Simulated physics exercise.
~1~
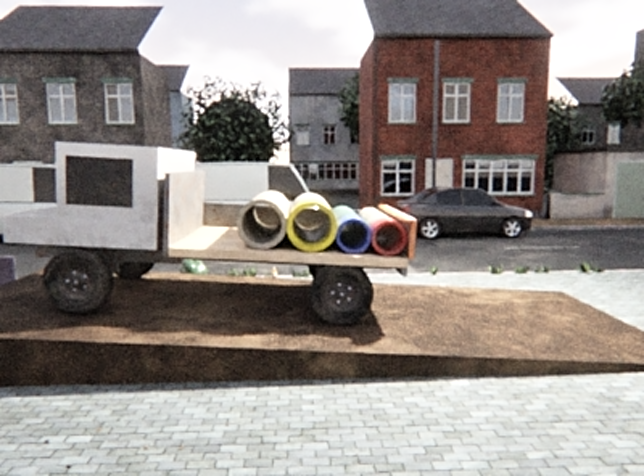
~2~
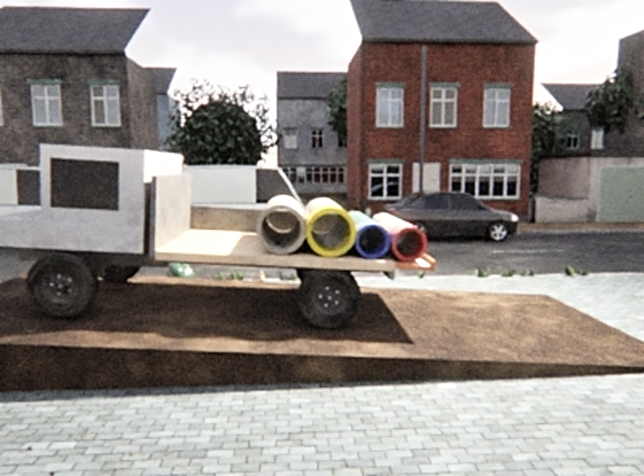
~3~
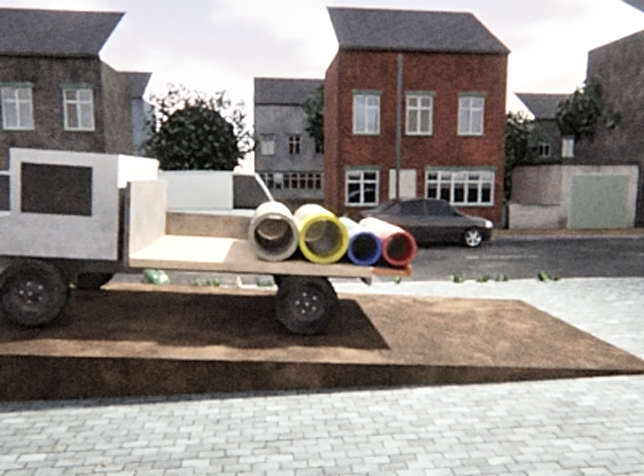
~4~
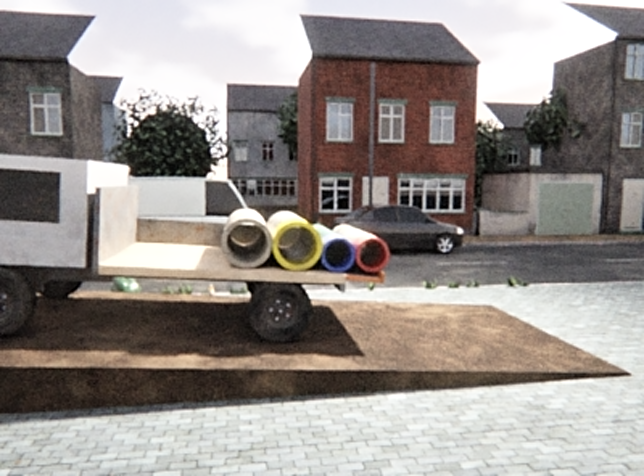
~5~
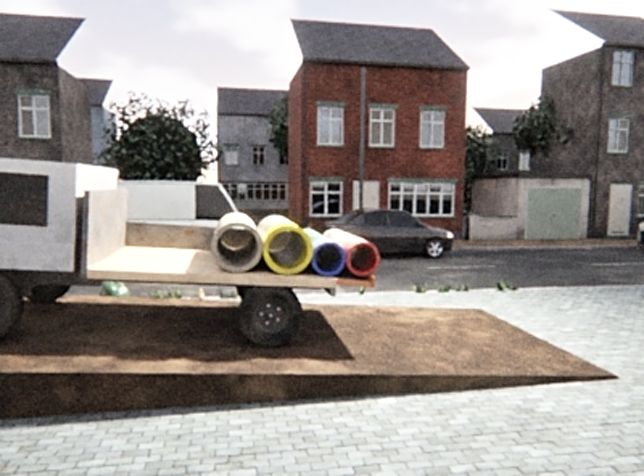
To begin with, a white flatbed truck stands on a brown earth slope across the street from brick houses and a parked dark car, with four hollow pipes, grey, yellow, blue and red, side by side near the rear of its bed. The tailgate at the right end drops open, and the pipes roll a short way right towards it. The red one, in the lead, rolls onto the lowered gate, while the others follow behind on the bed. They then come to rest as the view drifts right. At the end, every pipe is still on the truck.
